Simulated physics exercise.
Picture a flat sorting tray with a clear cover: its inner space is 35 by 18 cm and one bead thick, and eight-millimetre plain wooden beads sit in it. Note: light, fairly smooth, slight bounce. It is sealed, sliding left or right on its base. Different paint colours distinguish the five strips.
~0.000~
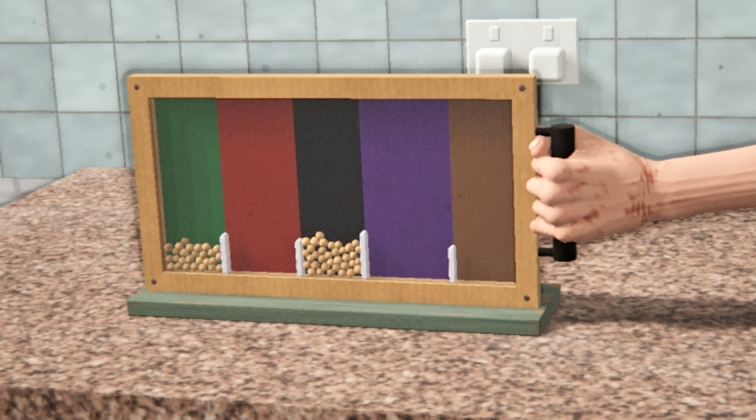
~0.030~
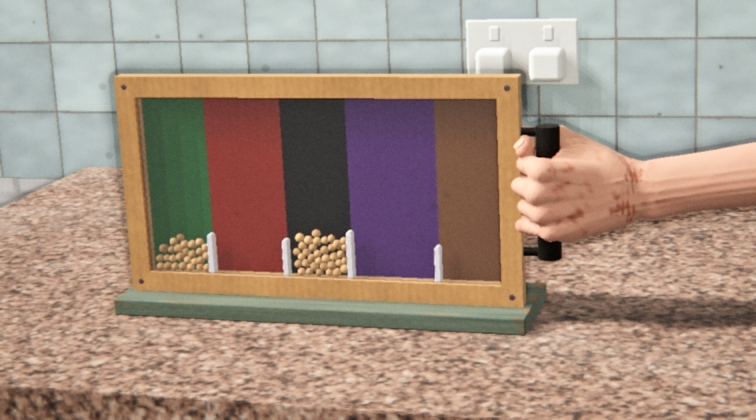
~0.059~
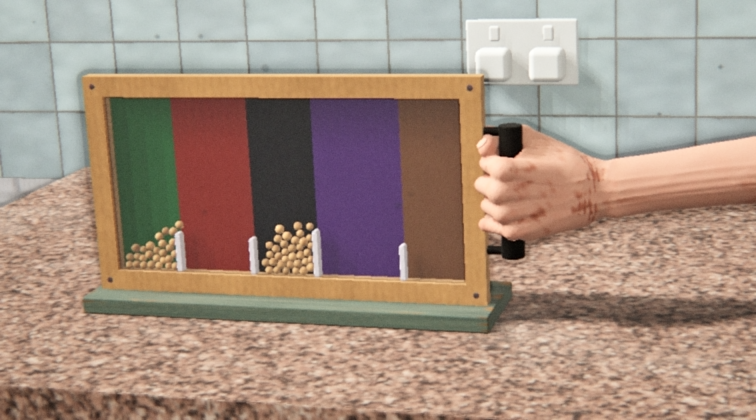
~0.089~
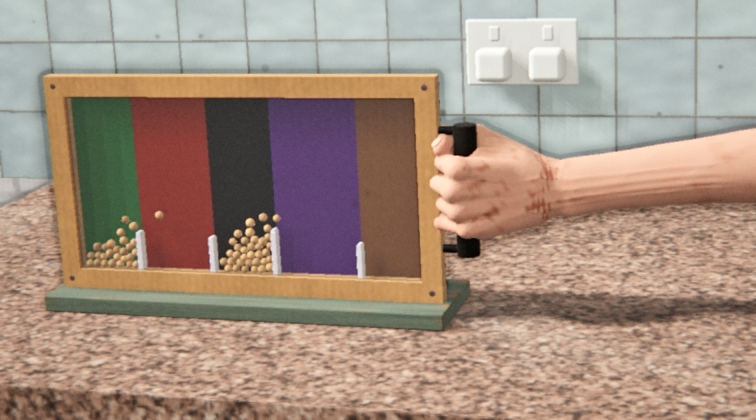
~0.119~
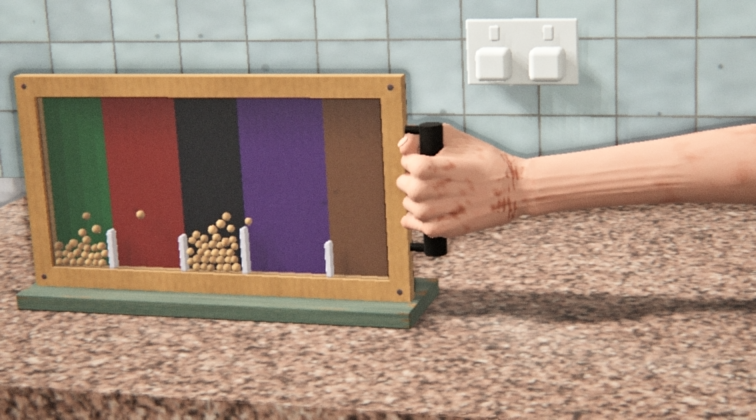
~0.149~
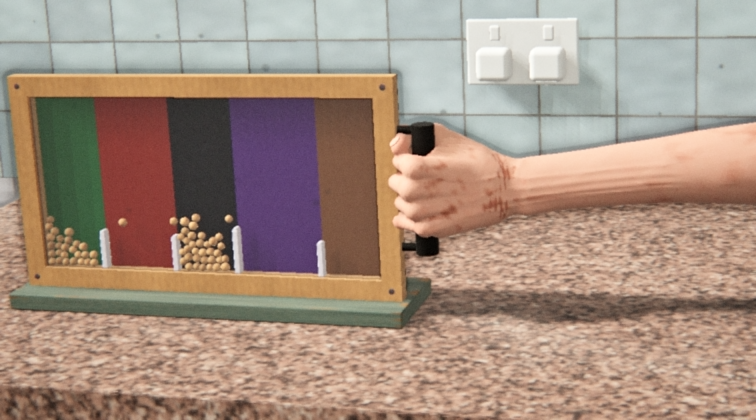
At the start, beads rest in the green and black sections of a wooden-framed tray held by a hand on its right handle. The hand slides the tray left across the speckled counter, and the beads shift and heap up, with a few rising above the white dividers and one appearing over the red strip.
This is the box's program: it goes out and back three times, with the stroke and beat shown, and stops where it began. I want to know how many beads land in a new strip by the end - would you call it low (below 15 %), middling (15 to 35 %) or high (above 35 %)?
I would call it high.
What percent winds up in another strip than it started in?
Moved: Close to 45 %.
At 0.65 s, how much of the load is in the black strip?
The share there is some 35 per cent.
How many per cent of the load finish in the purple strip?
Around 10 percent.
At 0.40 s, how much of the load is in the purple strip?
I'd put it near 5 in a hundred.
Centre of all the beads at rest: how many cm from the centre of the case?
About 5 cm left and 8 cm below.
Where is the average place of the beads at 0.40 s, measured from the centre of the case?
The middle sits around 5 cm left of it and 6 cm below it.
By 0.40 s, it is 12 cm to the left; red 10 %, purple 5 %, green 35 %, black 50 %; 25 % have changed strip.
By 0.65 s, it is 8 cm to the left; red 20 %, purple 5 %, green 35 %, black 35 %, brown 5 %; 35 % have changed strip.
By 0.86 s, it is at its start; red 20 %, purple 10 %, green 40 %, black 30 %, brown 5 %; 40 % have changed strip.
Settled by 1.6 s, it is at its start; red 25 %, purple 10 %, green 30 %, black 25 %, brown 5 %; 45 % have changed strip.
